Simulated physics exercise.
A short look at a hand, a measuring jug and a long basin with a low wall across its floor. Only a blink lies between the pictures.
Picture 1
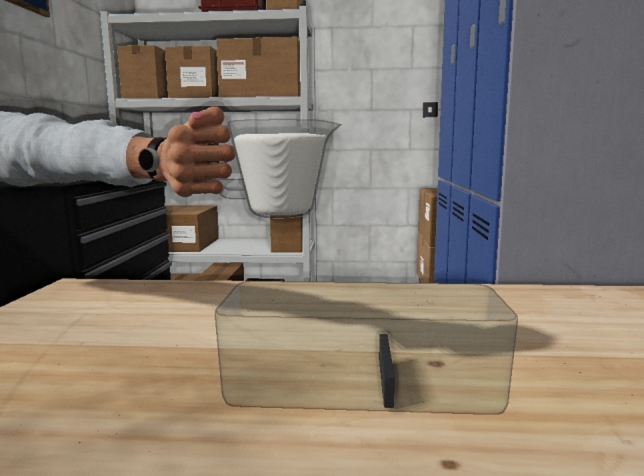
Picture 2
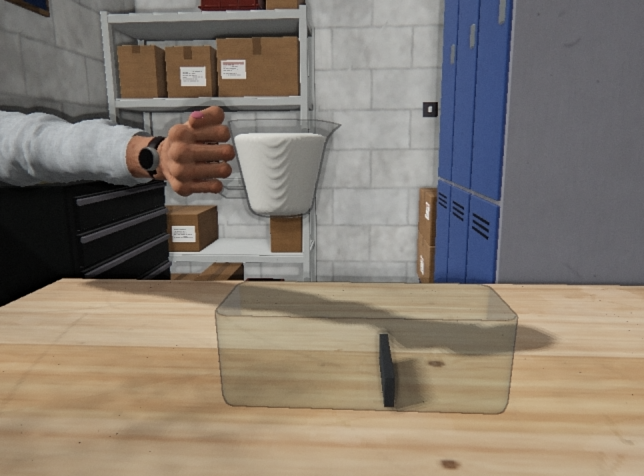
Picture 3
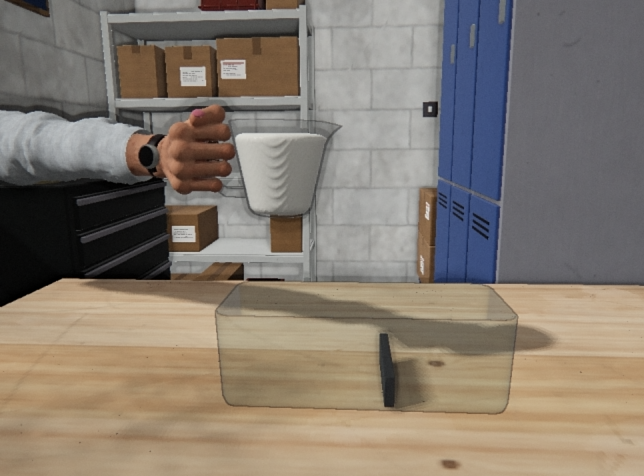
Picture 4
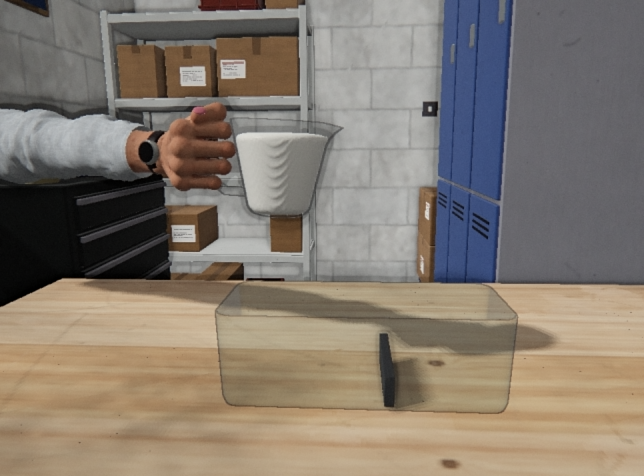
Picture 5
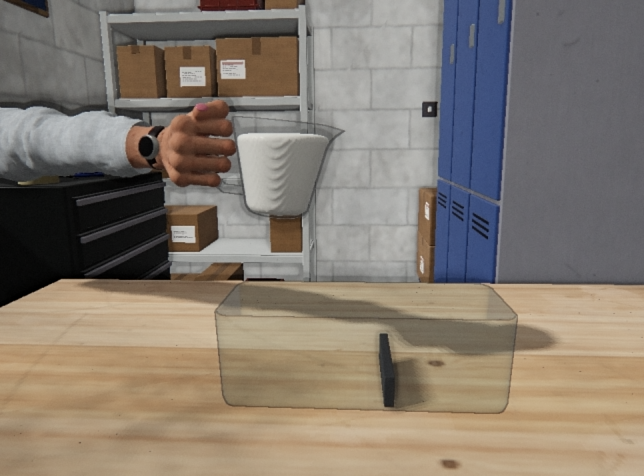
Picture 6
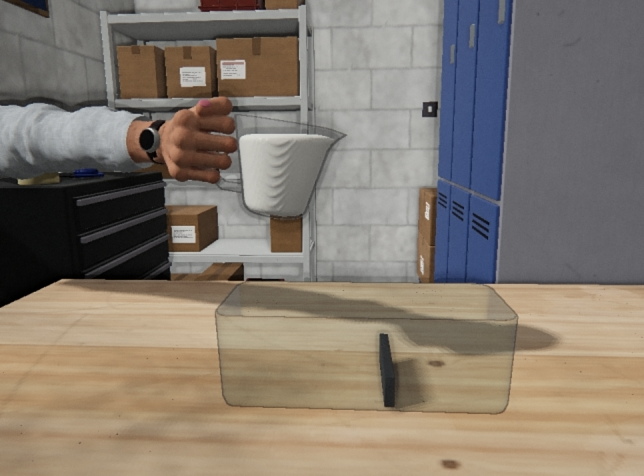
Hand holding a clear jug of white liquid, staying level then tilting slightly rightward above a transparent basin on a wooden table.
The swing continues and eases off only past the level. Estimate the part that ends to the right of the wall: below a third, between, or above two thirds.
The share right of the wall is more than two thirds.
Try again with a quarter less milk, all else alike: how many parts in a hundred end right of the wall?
Near 70 %.
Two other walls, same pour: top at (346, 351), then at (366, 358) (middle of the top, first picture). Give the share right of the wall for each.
Roughly 95 per cent, and 90 per cent.
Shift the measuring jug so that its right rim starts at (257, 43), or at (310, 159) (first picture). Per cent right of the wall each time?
Near 10 % and 10 %.
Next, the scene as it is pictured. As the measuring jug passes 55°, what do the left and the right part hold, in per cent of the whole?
The left part 0 per cent, the right part 5.
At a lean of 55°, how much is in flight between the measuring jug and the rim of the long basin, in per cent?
Close to 20 per cent.
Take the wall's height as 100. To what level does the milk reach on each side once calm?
Left: 10 %. Right: 70 %.
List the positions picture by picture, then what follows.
In the first frame, tilt 0°; pouring edge (342, 123); surface from (237, 137) to (327, 137); the long basin's rim runs from (228, 298) to (503, 302); the wall's top is at (386, 355).
In the second frame, tilt 0°; pouring edge (342, 124); surface from (236, 137) to (327, 136).
In the third frame, tilt 2°; pouring edge (343, 125); surface from (237, 136) to (327, 137).
In the fourth frame, tilt 3°; pouring edge (344, 127); surface from (239, 136) to (329, 137).
In the fifth frame, tilt 6°; pouring edge (345, 130); surface from (240, 137) to (330, 137).
In the sixth frame, tilt 9°; pouring edge (347, 134); surface from (242, 138) to (334, 138).
A moment on, the measuring jug is tipped part way and 75 per cent is still to pour, 0 is left of the wall and 6 right of it.
Next, the measuring jug is tipped on its side and 22 per cent is still to pour, 3 is left of the wall and 56 right of it.
Then the measuring jug is tipped on its side and 1 per cent is still to pour, 20 is left of the wall and 77 right of it.
Later the measuring jug is tipped on its side and 0 per cent is still to pour, 24 is left of the wall and 75 right of it.
Finally, 24 per cent lies left of the wall, 75 right of it and 1 outside.
